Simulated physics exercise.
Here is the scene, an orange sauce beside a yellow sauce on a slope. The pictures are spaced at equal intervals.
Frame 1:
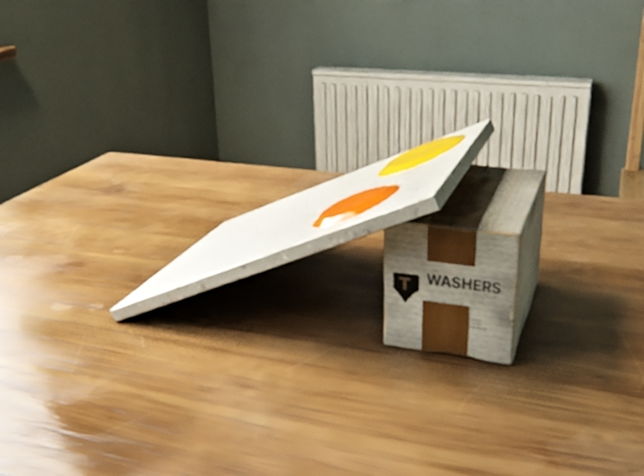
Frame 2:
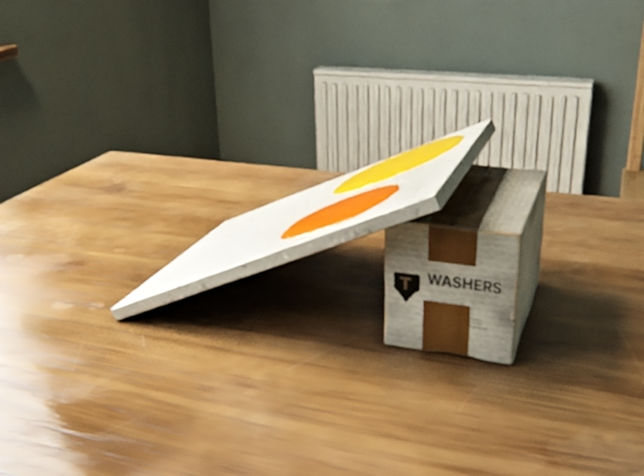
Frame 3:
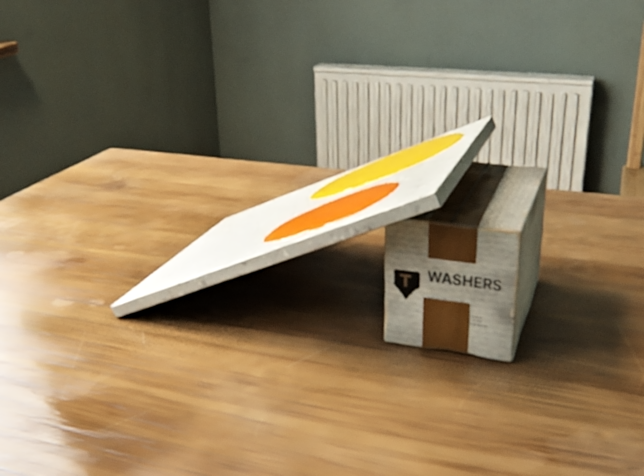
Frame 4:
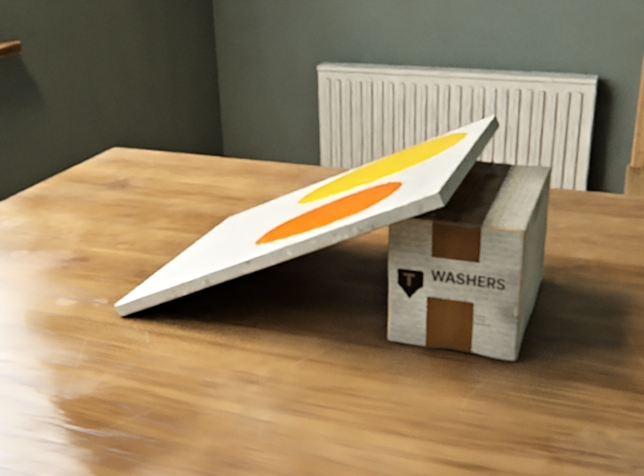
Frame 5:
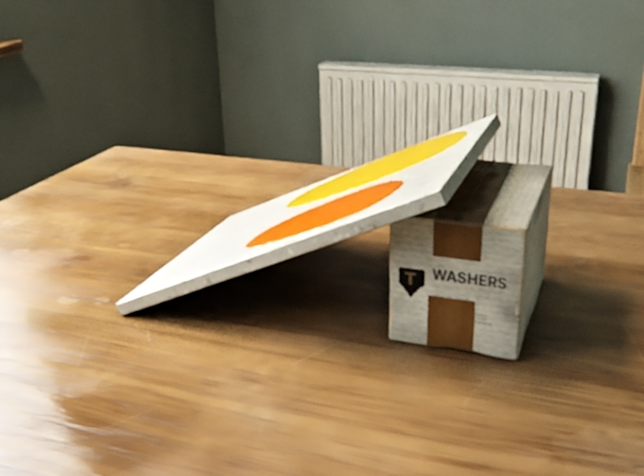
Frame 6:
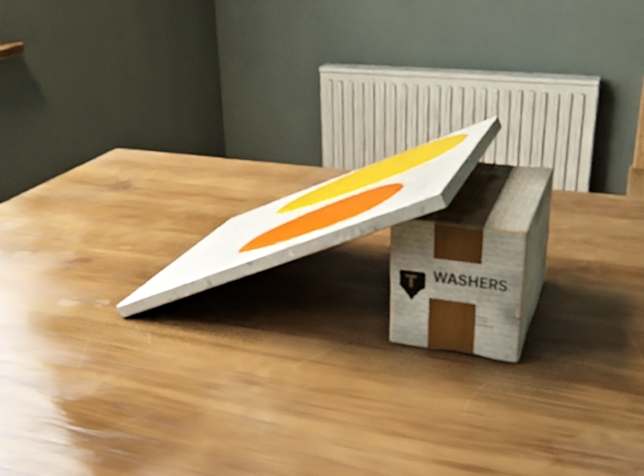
In a room with dark grey-green walls and a white radiator, a wooden table is seen from slightly above, the view shifting very slightly. A white board slopes down to the left from a pale box marked "WASHERS", carrying orange sauce in front of yellow sauce. Both sauces spread down the slope in lengthening, smooth-edged streaks, quickly at first and then more slowly.
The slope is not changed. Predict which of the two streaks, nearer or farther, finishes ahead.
Looks like the one furthest from us will win the race.
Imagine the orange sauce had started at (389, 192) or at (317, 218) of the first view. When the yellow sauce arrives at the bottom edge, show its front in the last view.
On the first go it would be around (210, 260), and on the second go around (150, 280).
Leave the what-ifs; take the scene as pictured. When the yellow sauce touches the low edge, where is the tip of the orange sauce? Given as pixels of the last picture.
The leading point sits close to (188, 265) in the last view.
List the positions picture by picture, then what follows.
The first picture shows tip of the orange sauce a quarter of the way down; tip of the yellow sauce (392, 165) a quarter of the way down.
The second picture shows tip of the orange sauce (295, 226) half way down; tip of the yellow sauce half way down.
The third picture shows tip of the orange sauce half way down; tip of the yellow sauce (322, 189) half way down.
The fourth picture shows tip of the orange sauce (265, 235) half way down; tip of the yellow sauce half way down.
The fifth picture shows tip of the orange sauce half way down; tip of the yellow sauce (296, 198) three quarters of the way down.
The sixth picture shows tip of the orange sauce (251, 242) three quarters of the way down; tip of the yellow sauce three quarters of the way down.
Next, the orange sauce is three quarters of the way down; the yellow sauce is three quarters of the way down.
After that, the orange sauce is three quarters of the way down; the yellow sauce is close to the edge.
Finally, the orange sauce is three quarters of the way down; the yellow sauce is at the low edge.
